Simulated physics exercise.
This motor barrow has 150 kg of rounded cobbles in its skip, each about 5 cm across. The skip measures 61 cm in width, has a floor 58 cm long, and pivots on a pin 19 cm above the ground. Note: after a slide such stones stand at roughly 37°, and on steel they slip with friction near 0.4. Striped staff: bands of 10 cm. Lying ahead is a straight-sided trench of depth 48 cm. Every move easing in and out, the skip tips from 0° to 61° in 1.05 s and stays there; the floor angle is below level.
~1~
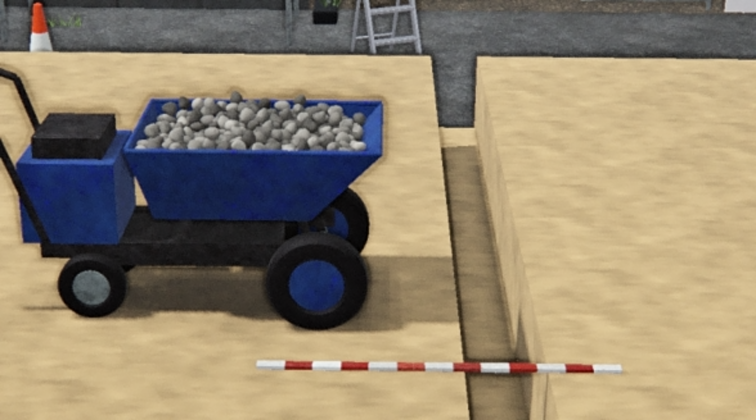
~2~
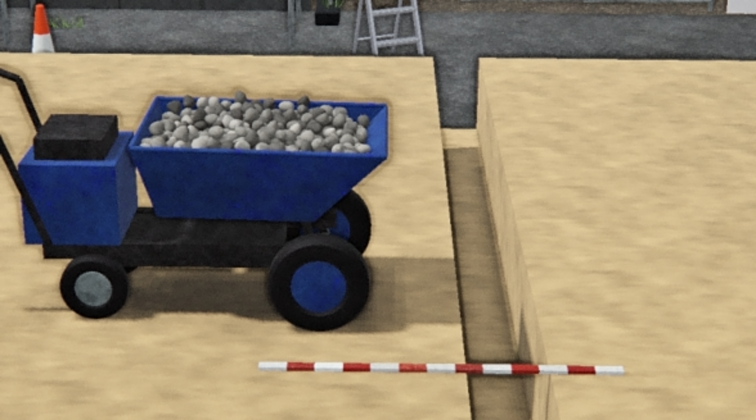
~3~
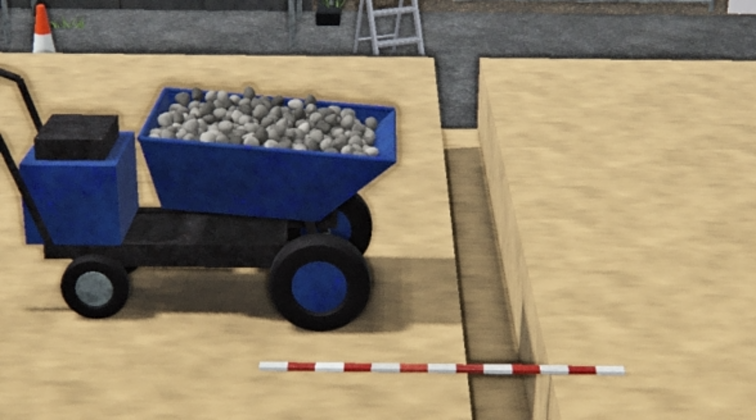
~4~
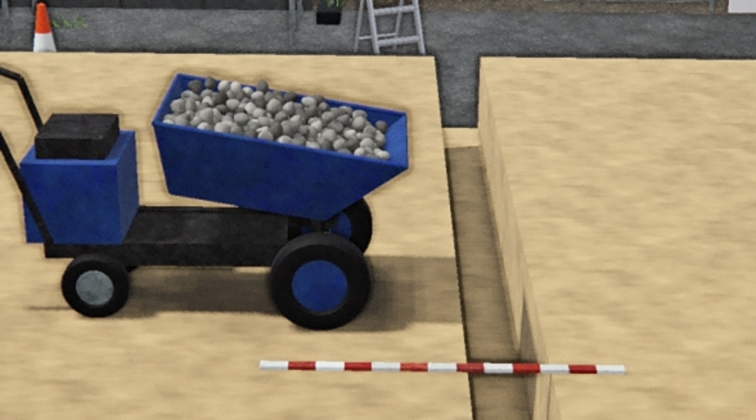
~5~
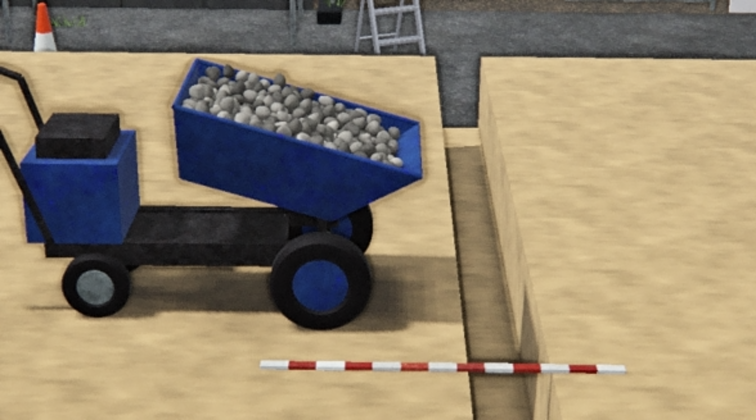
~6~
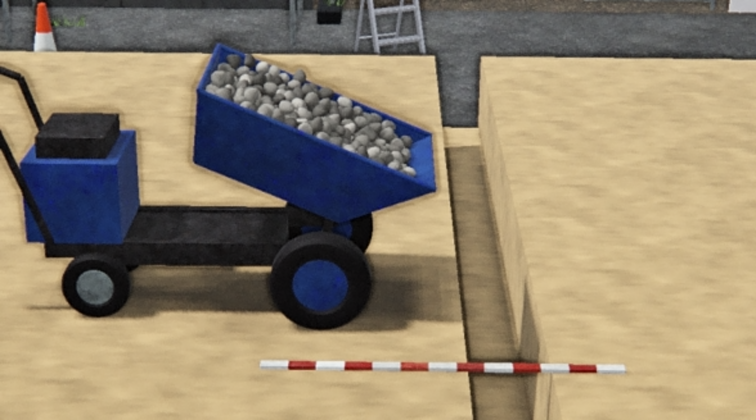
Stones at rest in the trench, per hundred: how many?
Approx. 73 %.
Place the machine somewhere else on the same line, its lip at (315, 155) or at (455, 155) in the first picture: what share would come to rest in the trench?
Roughly 80 in a hundred, then 20 in a hundred.
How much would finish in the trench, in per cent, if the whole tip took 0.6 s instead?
In that case some 60 per cent.
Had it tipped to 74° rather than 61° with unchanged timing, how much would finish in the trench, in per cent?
Around 75 per cent would finish in the trench.
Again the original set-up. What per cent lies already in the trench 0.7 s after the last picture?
Roughly 25 percent of the load.
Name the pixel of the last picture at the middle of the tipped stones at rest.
I'd point somewhere around (512, 373).
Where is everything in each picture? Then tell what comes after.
The first picture shows lip at (381, 154), floor tilted 0°, highest stones at (268, 107).
The second picture shows lip at (386, 157), floor tilted 1°, highest stones at (262, 108).
The third picture shows lip at (395, 161), floor tilted 5°, highest stones at (245, 102).
The fourth picture shows lip at (408, 167), floor tilted 10°, highest stones at (230, 94).
The fifth picture shows lip at (422, 177), floor tilted 16°, highest stones at (219, 82).
The sixth picture shows lip at (436, 190), floor tilted 23°, highest stones at (234, 71).
Then, 0.4 s after the last picture the floor is at 52°, 100 % in the skip; the foremost stones are at (456, 201).
Then, 0.7 s after the last picture the floor is at 61°, 73 % in the skip, 23 % in the trench, 4 % past the trench; the foremost stones are at (561, 291).
Then, 1.1 s after the last picture the floor is at 61°, 35 % in the skip, 39 % in the trench, 26 % past the trench; the foremost stones are at (693, 296).
Then, 3.0 s after the last picture the floor is at 61°, 0 % in the skip, 73 % in the trench, 27 % past the trench; the foremost stones are past the picture's edge.
